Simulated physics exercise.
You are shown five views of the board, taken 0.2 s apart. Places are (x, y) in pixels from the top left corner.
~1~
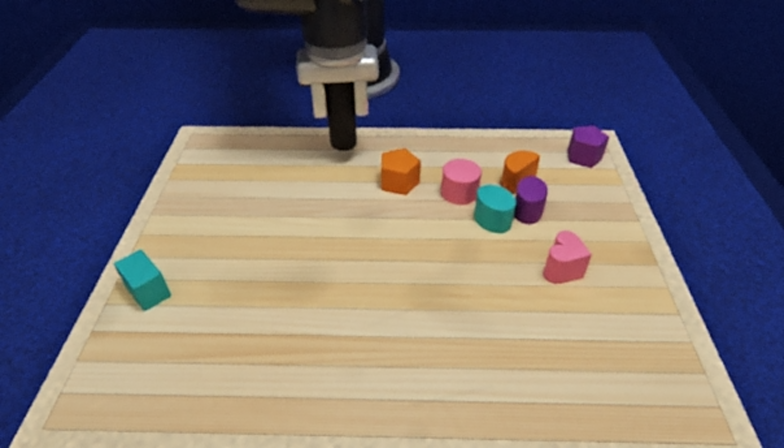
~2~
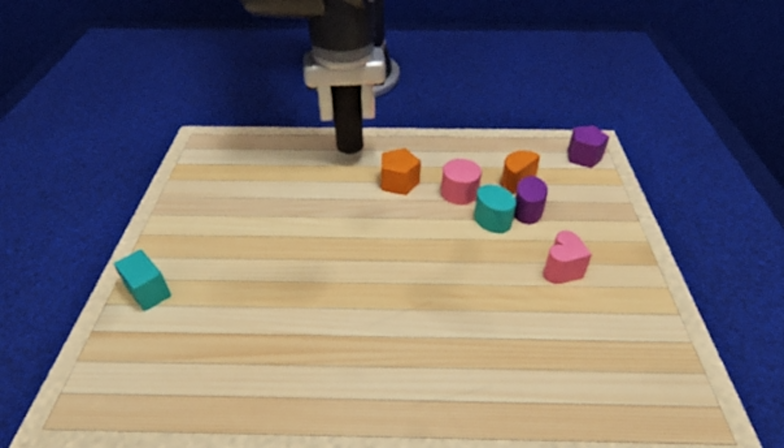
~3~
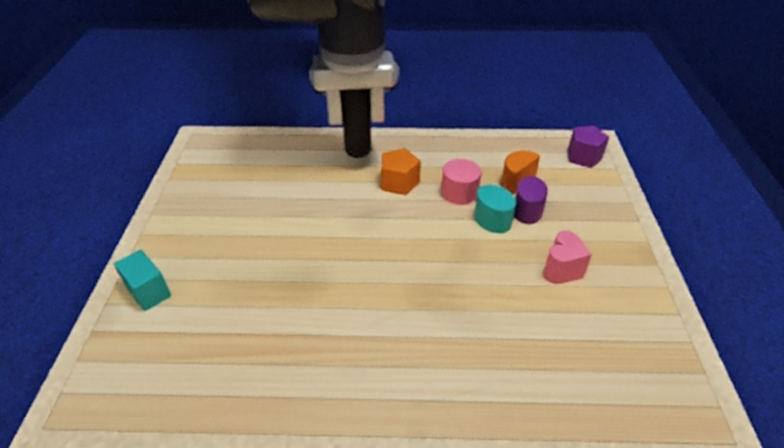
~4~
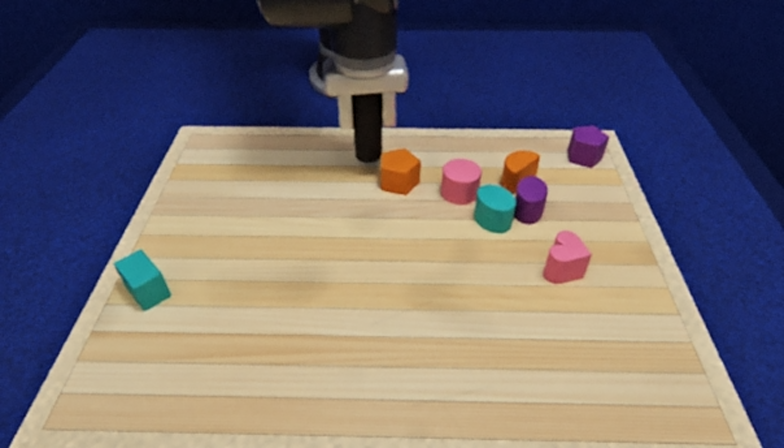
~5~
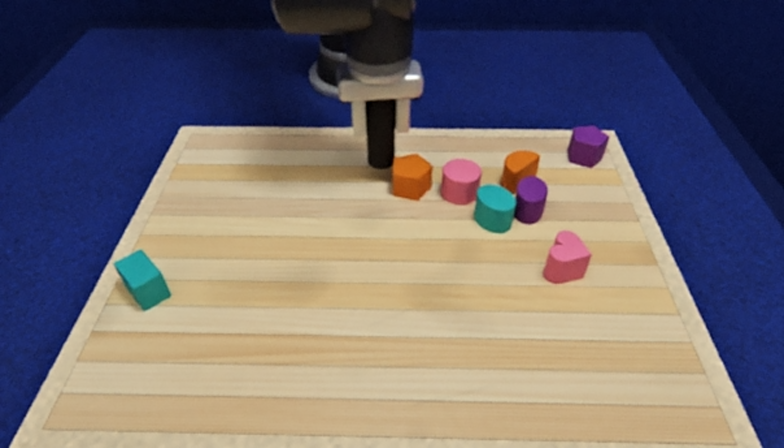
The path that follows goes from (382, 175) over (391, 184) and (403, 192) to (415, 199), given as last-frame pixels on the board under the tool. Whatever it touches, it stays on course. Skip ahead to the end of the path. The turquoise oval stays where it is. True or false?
It is true.
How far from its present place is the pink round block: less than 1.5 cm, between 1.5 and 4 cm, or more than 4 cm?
Movement: 1.5 to 4 cm.
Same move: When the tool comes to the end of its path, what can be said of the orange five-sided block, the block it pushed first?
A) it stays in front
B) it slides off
The one that fits is A, it stays in front.
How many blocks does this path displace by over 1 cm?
Most likely two.
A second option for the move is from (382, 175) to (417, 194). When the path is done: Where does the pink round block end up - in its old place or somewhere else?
It shifts.
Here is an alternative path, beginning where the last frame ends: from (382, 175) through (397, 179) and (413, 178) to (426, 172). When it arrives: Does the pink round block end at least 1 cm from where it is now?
Yes, I think so.
On the path given first. Halfway along, tool at (397, 175); orange five-sided block at (431, 173), turned 20° anticlockwise; pink round block at (471, 170).
At the end, tool at (415, 186); orange five-sided block at (450, 178), turned 60° anticlockwise; pink round block at (484, 169); turquoise oval in place.
